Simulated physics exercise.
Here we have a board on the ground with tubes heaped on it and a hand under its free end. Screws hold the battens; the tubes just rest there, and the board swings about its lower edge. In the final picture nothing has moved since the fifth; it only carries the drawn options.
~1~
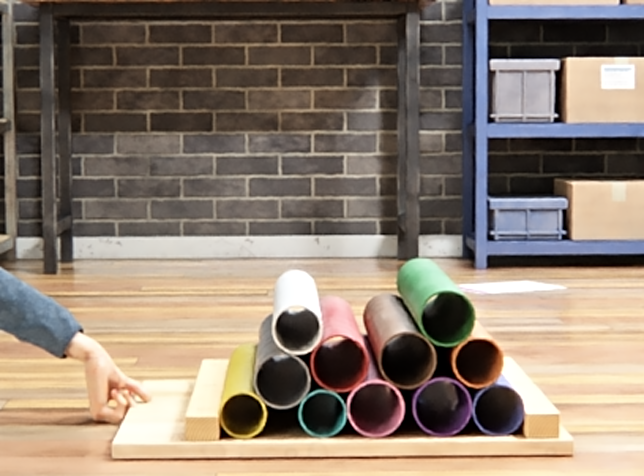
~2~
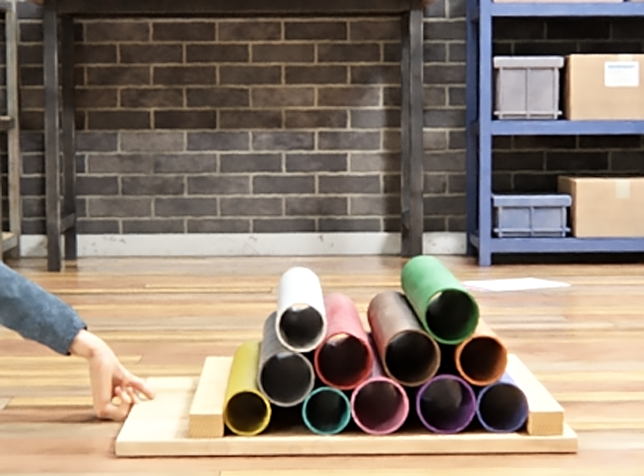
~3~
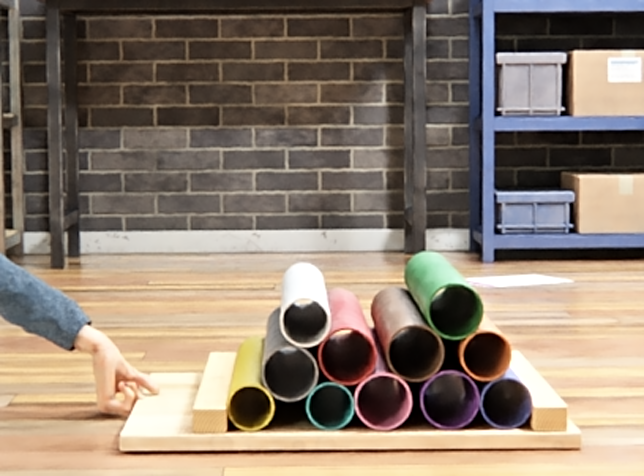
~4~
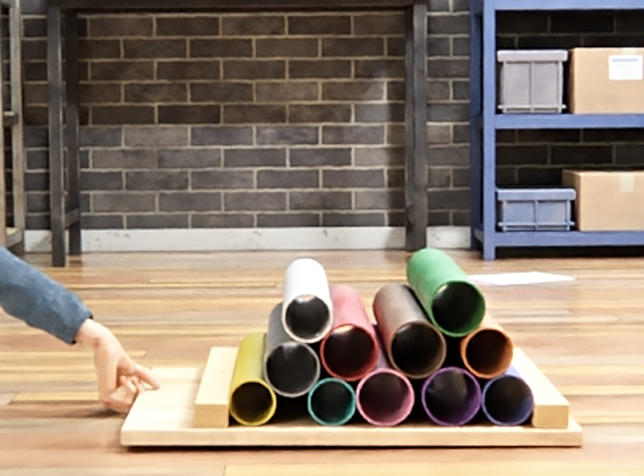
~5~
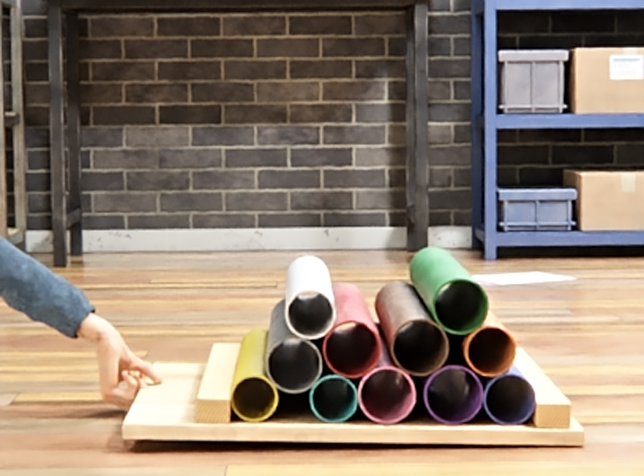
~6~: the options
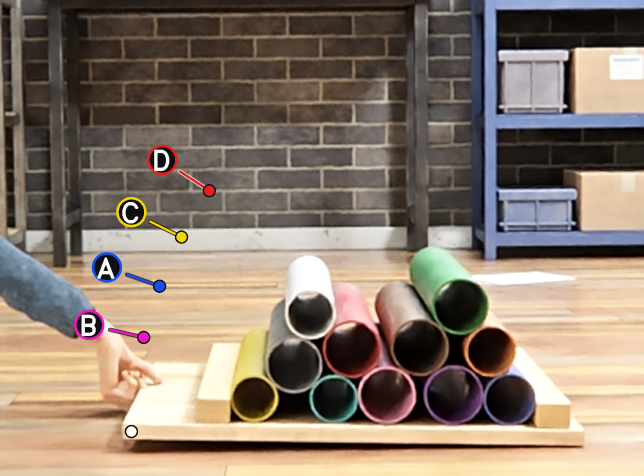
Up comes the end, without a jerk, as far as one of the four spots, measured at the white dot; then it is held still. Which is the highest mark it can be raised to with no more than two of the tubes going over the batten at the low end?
Raise it to C.
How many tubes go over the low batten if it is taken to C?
The count is two.
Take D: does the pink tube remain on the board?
Yes.
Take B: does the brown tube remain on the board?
Yes.
On the marked copy, A at (159, 286); B at (143, 337); C at (181, 237); D at (210, 191); the white dot at (132, 431).
With C. Early on, board at 16°.
Further on, board at 27°.
At the end, board at 27°, two over the low batten (orange, green).
As for the rest, A none over the low batten; B none over the low batten; D five over the low batten.
